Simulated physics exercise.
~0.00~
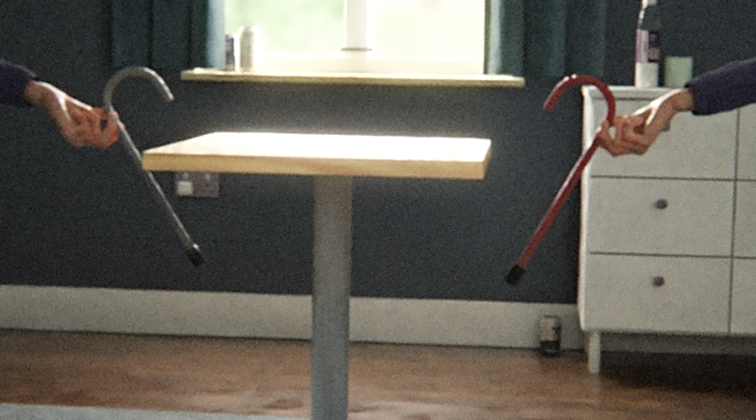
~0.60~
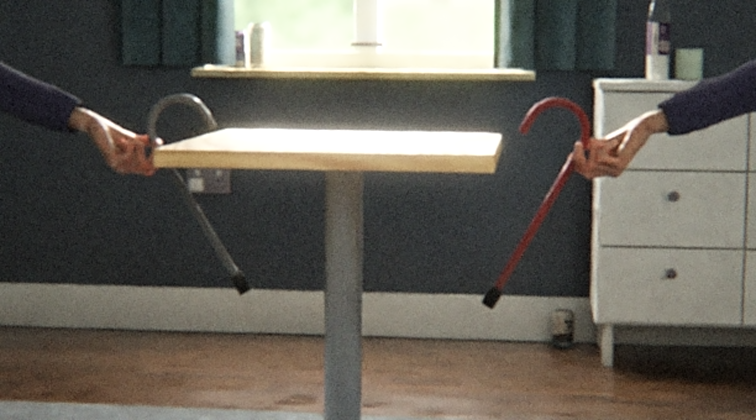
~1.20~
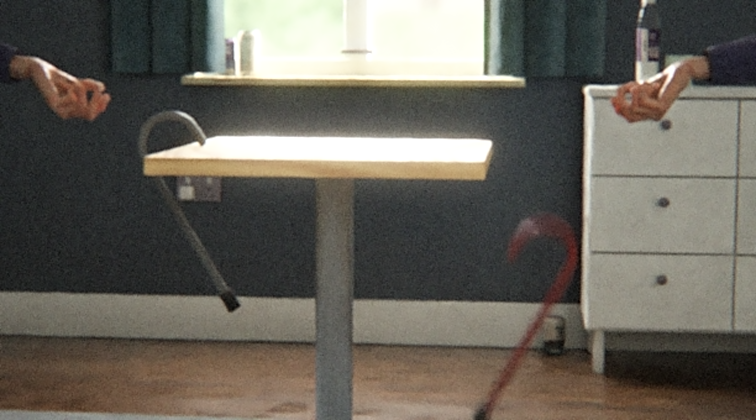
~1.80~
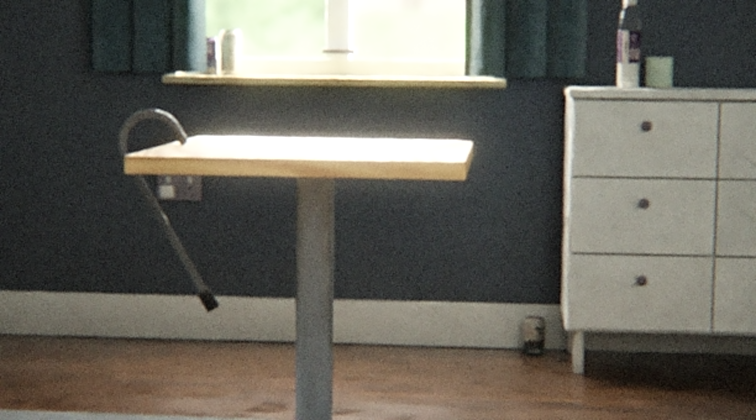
At first, two hands reach in from opposite sides of a small wooden table, the left one holding a grey cane and the right one a red cane, both with curved handles. The hands move the canes inward, bringing the grey handle over the table's left edge while the red one stays just off the right edge. Then both hands let go and draw back. The grey cane stays hooked on the tabletop, but the red cane drops toward the floor. In the end, the hands and red cane are out of sight, and the grey cane still hangs there.
